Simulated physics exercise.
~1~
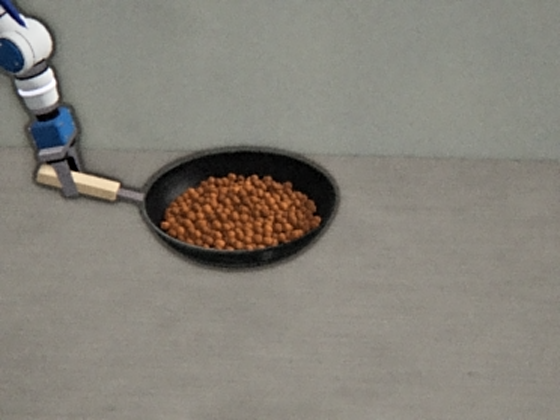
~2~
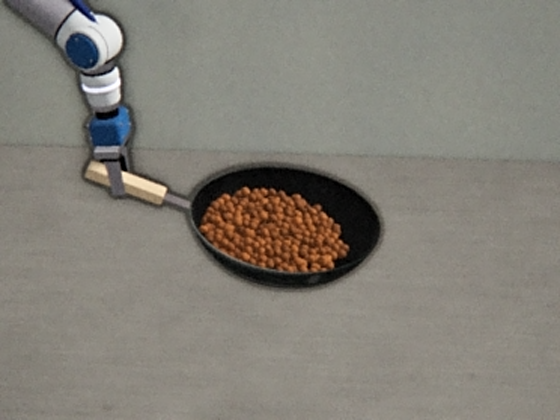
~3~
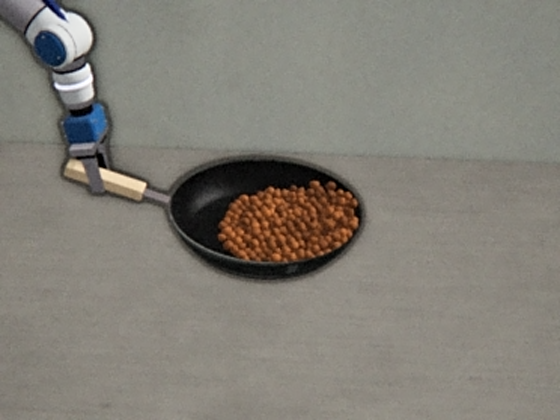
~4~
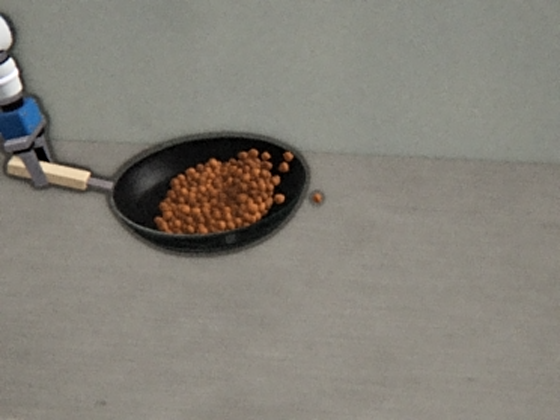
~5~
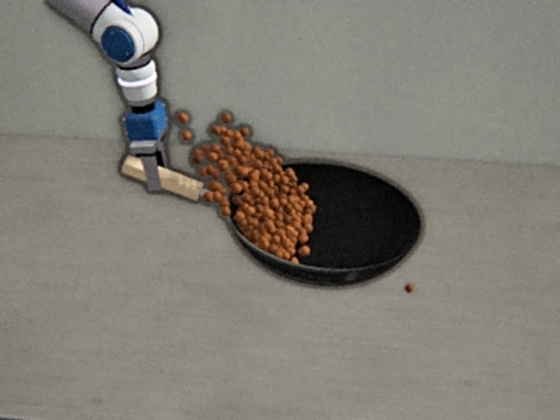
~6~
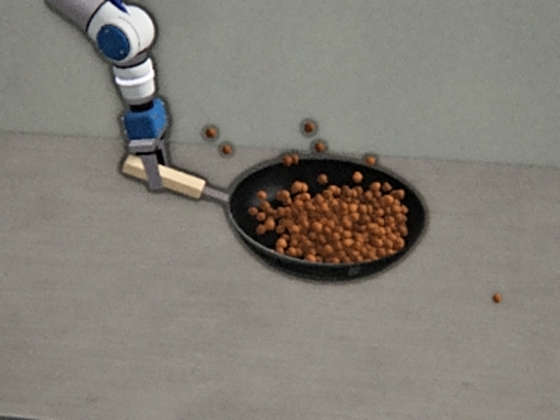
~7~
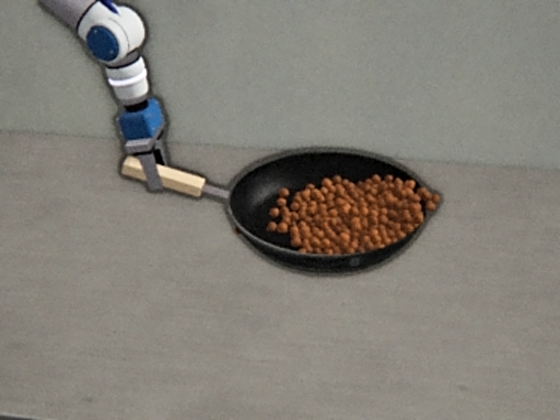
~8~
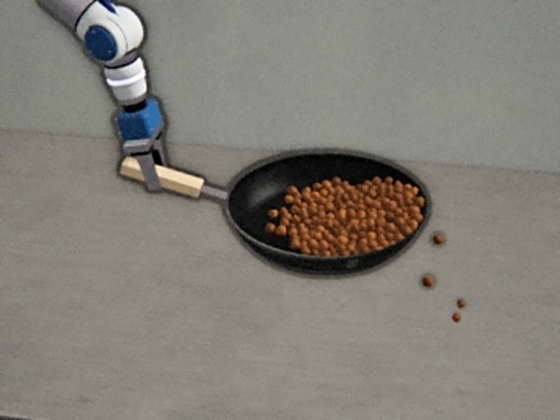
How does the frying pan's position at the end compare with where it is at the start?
At the end the frying pan is clearly farther to the right than at the start, and only very slightly lower in view.
